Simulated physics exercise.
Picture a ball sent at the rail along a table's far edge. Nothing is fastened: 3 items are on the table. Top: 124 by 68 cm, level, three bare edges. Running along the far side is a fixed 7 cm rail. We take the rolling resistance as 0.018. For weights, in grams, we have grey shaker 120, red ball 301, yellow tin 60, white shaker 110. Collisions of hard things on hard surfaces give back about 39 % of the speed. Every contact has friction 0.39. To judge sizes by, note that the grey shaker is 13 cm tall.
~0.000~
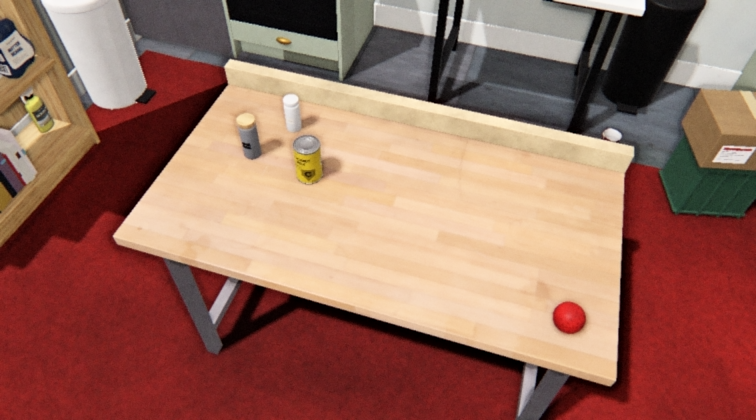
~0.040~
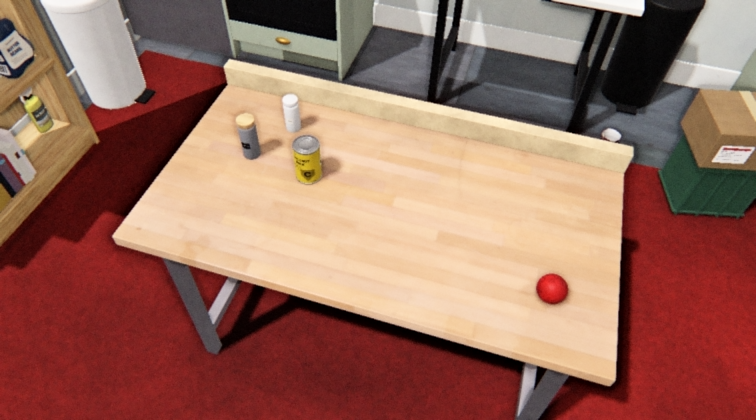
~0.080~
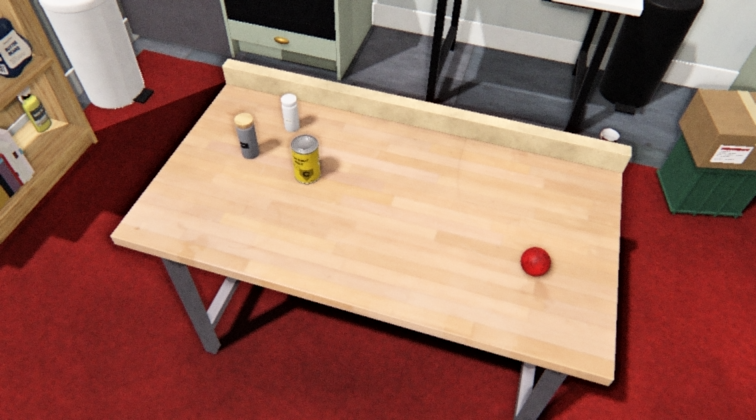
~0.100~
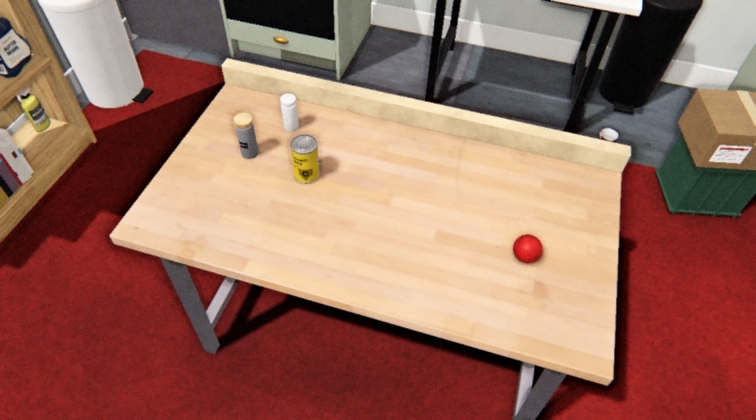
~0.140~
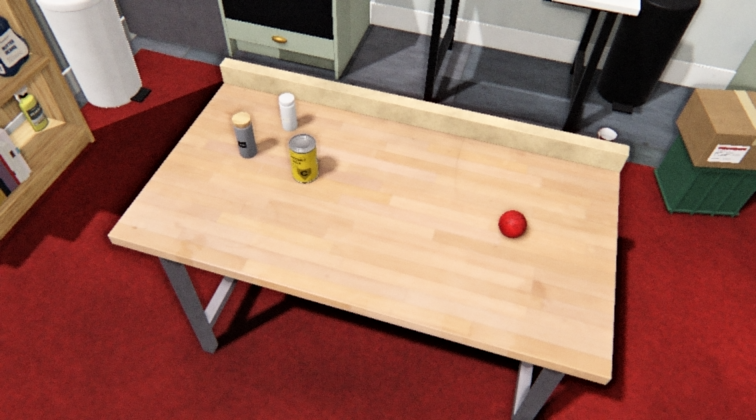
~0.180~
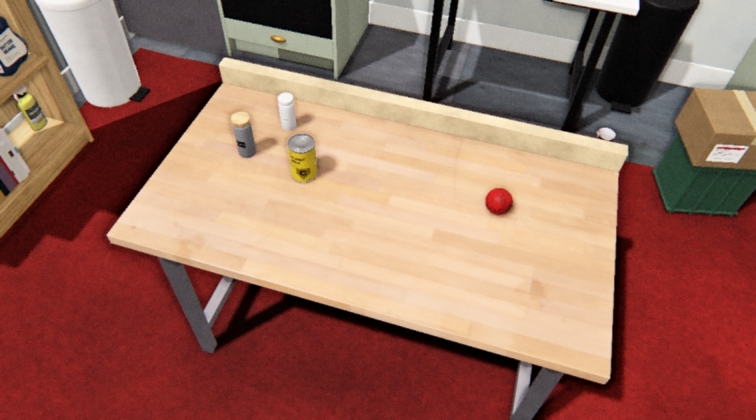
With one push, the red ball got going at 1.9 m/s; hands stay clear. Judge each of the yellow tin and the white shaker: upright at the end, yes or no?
Yellow tin - yes; white shaker - yes.
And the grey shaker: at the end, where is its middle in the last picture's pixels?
Its middle comes to rest around (180, 145).
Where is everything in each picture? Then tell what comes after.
The first picture shows red ball (569, 318); yellow tin (308, 160); white shaker (293, 114).
The second picture shows red ball (552, 289); grey shaker (249, 137).
The third picture shows red ball (536, 262); grey shaker (247, 137).
The fourth picture shows red ball (528, 249); grey shaker (247, 137).
The fifth picture shows red ball (513, 224); grey shaker (245, 136).
The sixth picture shows red ball (499, 201); yellow tin (303, 159); white shaker (287, 112).
After 0.58 s, red ball near (382, 143).
After 0.98 s, red ball near (267, 143).
In the end (2.2 s), toppled on the table, grey shaker; the other 2 under 4 cm from the start. At the end, from the last picture's camera, yellow tin near (303, 159), white shaker near (287, 112).
